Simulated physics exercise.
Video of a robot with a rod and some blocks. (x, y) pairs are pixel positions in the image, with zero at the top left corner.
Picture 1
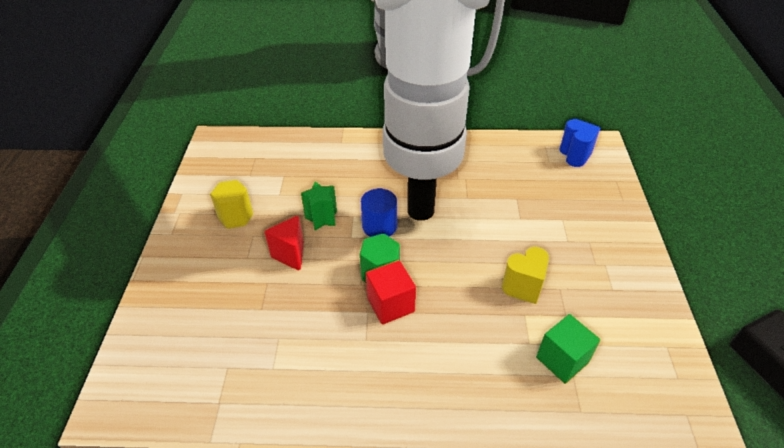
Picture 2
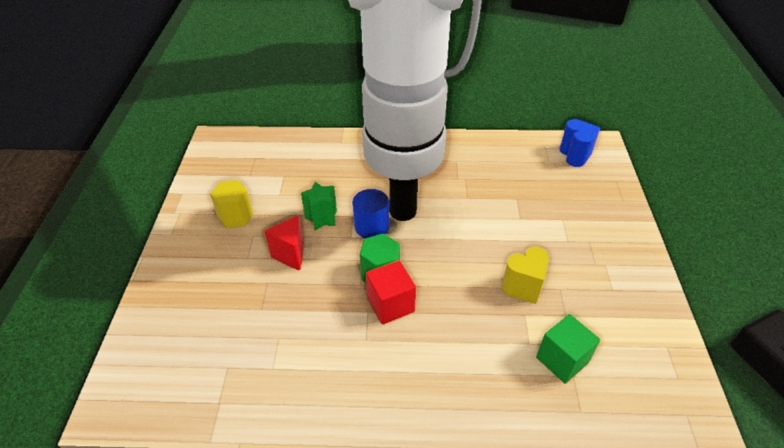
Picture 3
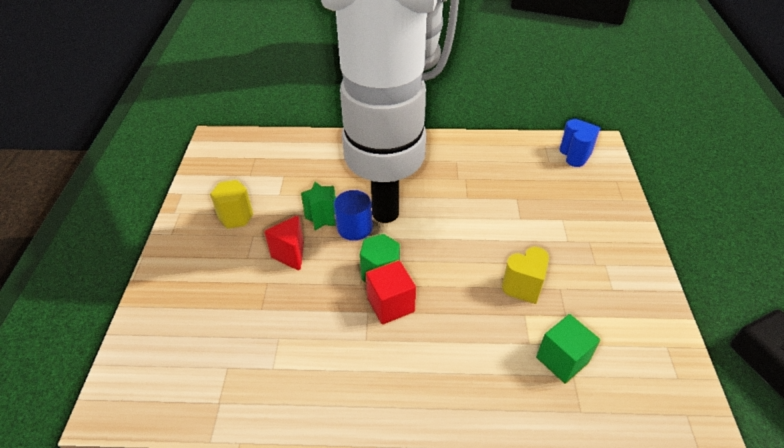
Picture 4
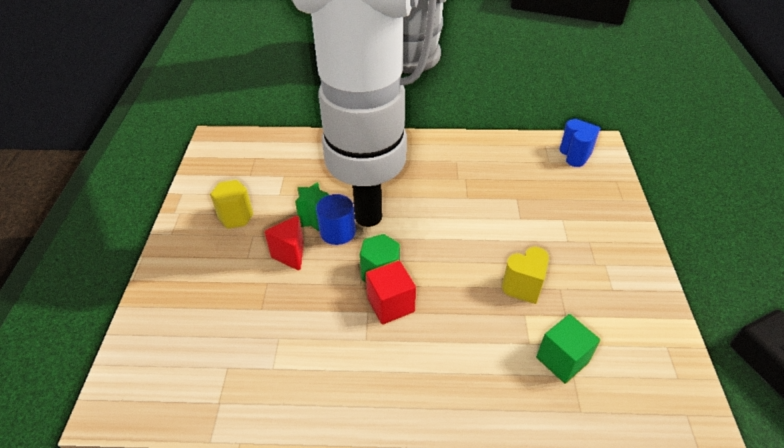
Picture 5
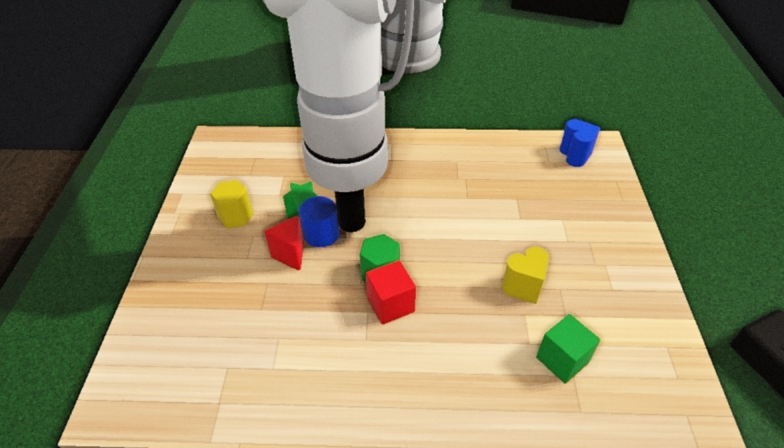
A robot's black rod pushes a blue cylinder left, nudging the green star block aside.
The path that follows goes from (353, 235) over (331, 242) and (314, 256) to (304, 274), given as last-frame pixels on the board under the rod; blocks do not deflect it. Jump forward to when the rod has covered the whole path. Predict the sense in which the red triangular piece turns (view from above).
Its rotation is counterclockwise.
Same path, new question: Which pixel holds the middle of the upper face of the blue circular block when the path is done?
I'd guess (288, 212).
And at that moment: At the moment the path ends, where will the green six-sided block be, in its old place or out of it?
The green six-sided block does not move.
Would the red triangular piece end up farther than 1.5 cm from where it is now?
Yes, that is what happens.
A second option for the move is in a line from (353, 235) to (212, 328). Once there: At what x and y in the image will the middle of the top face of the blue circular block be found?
I predict (292, 215).
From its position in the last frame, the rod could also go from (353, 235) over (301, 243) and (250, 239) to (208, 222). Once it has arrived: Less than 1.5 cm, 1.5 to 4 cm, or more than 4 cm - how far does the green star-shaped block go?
My estimate: In the 1.5 to 4 cm range.
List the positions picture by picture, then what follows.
In the first frame, rod tip (421, 211); block tops, red triangular piece (286, 230); green star-shaped block (319, 192); blue circular block (379, 200); green six-sided block (380, 248).
In the second frame, rod (403, 212); blue circular block (371, 200).
In the third frame, rod (386, 214); blue circular block (353, 202).
In the fourth frame, rod (369, 218); green star-shaped block (311, 193); blue circular block (335, 206).
In the fifth frame, rod (352, 223); red triangular piece (286, 230); green star-shaped block (300, 191); blue circular block (318, 208); green six-sided block (380, 248).
The first path, step by step. Halfway along, rod (319, 237); red triangular piece (268, 231), turned 65° anticlockwise; green star-shaped block (292, 188), turned 30° clockwise; blue circular block (289, 212).
At the end, rod (301, 262); red triangular piece (267, 232), turned 65° anticlockwise; green star-shaped block (292, 188), turned 30° clockwise; blue circular block (288, 212); green six-sided block in place.
